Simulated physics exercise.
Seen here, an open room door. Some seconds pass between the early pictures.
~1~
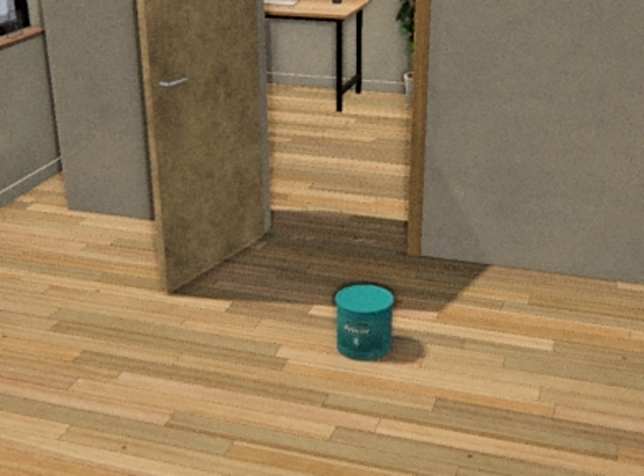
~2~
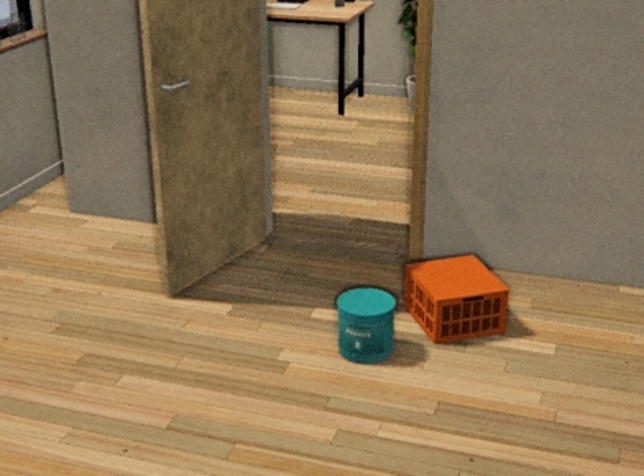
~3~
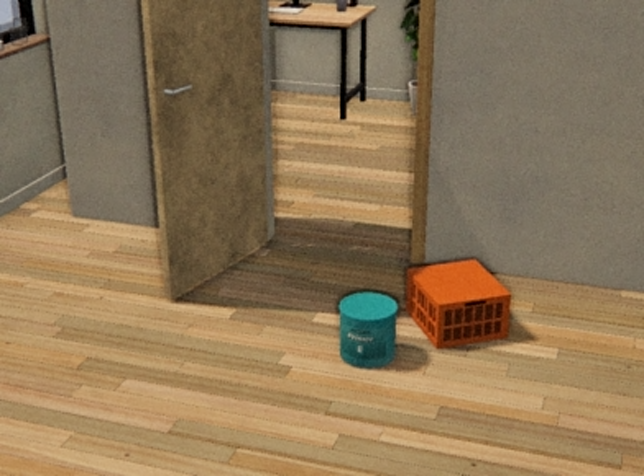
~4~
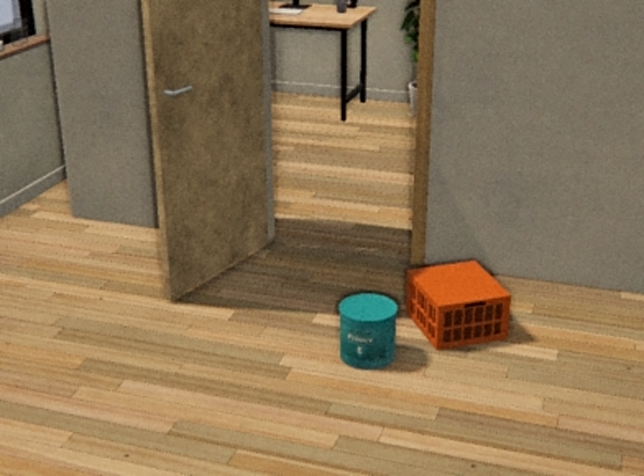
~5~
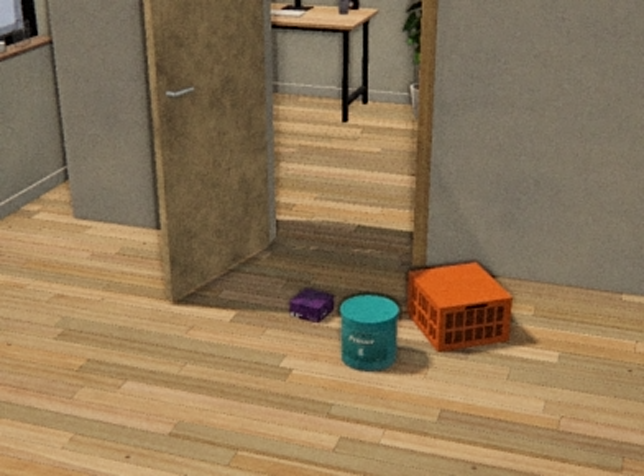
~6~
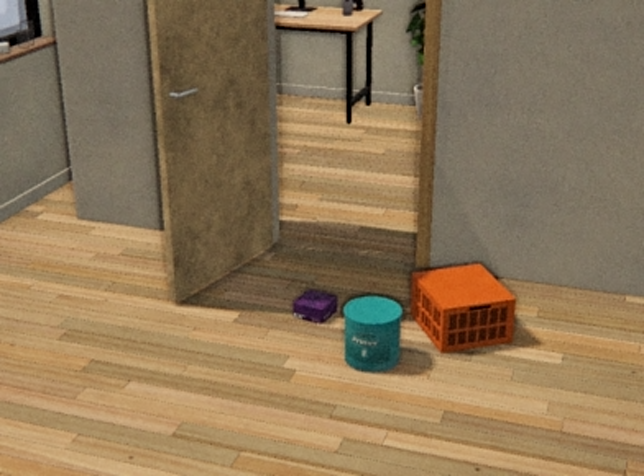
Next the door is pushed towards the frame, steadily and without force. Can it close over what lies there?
The door closes.
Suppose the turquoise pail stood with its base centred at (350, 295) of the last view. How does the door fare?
Then it is blocked.
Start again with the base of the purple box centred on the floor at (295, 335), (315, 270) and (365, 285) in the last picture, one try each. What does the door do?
In the first case it shuts; in the second case it reaches the frame; in the third case it stops short.
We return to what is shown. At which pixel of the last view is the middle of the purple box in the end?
Near (381, 307).
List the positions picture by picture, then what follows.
The first picture shows door wide open and still; turquoise pail (364, 323).
The second picture shows door wide open and still; turquoise pail (366, 326); orange crate (455, 298).
The third picture shows door wide open and still; turquoise pail (368, 331); orange crate (457, 303).
The fourth picture shows door wide open and still; turquoise pail (368, 332); orange crate (457, 304).
The fifth picture shows door wide open and still; turquoise pail (369, 334); orange crate (458, 306).
The sixth picture shows door wide open and still; purple box (316, 307); turquoise pail (372, 335).
Then, 1.10 s past the last view, door 56° open; purple box displaced a little near (329, 307).
Then, 1.30 s past the last view, door 42° open; purple box displaced about its own width near (364, 307).
Finally, door 0° open; moved from the start, purple box; the other 2 still in place. Final places as the last picture's camera would see them, purple box near (381, 307).
